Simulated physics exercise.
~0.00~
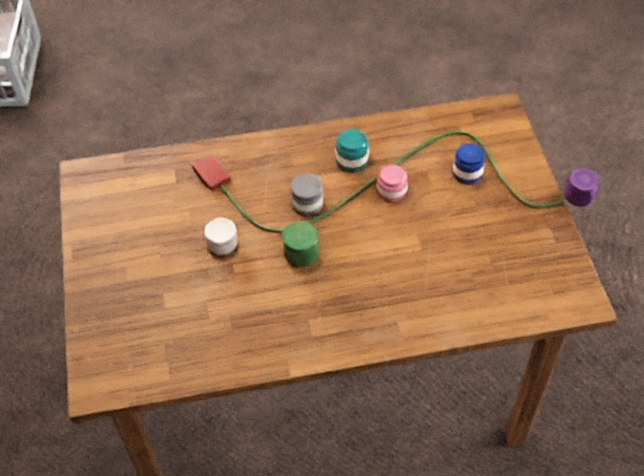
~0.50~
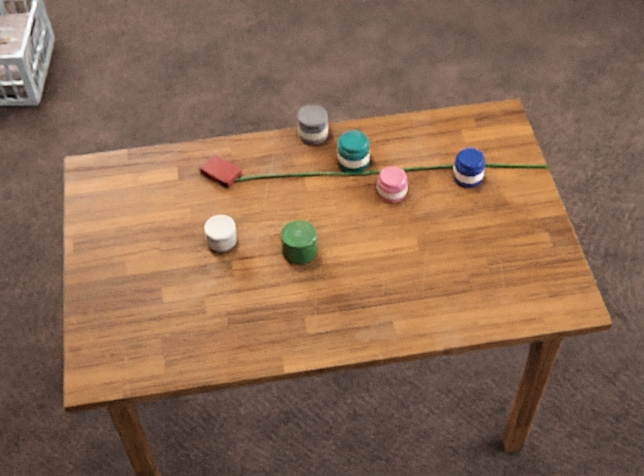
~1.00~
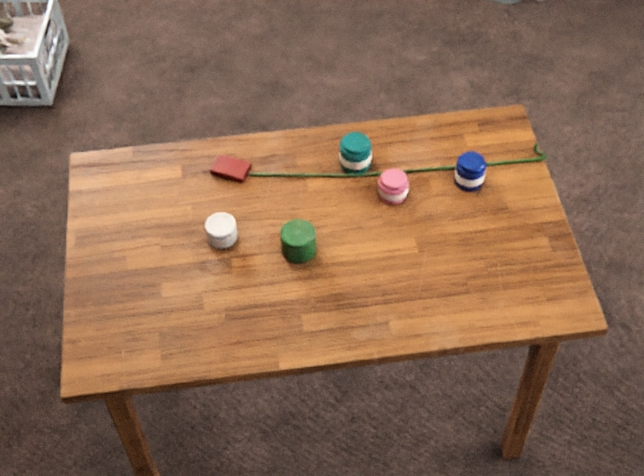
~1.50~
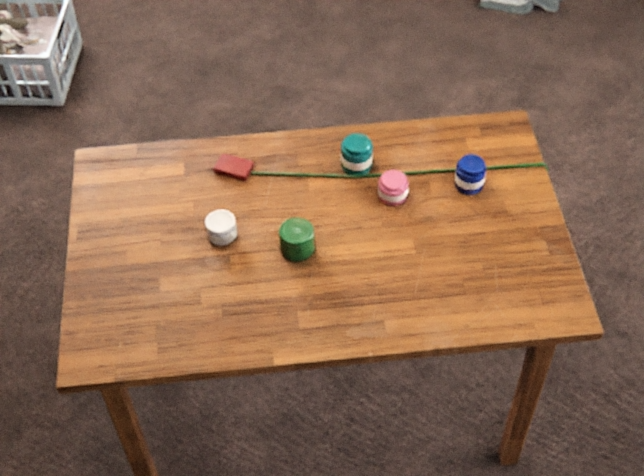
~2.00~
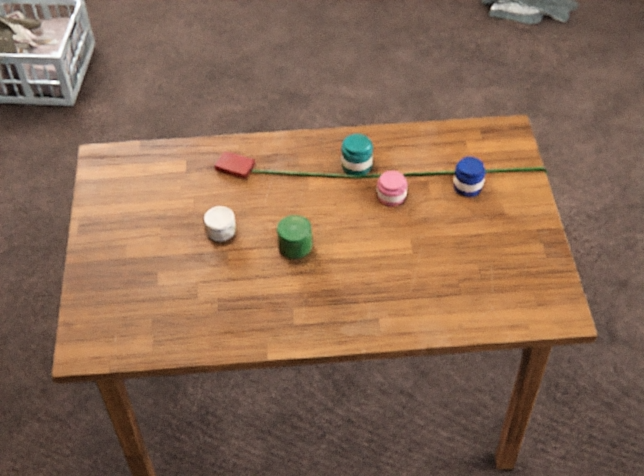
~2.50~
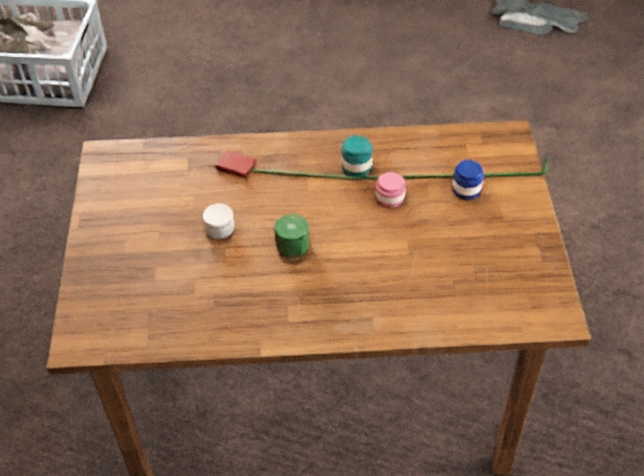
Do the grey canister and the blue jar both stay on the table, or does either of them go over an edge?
The grey canister goes over the far edge of the table, while the blue jar stays on top.
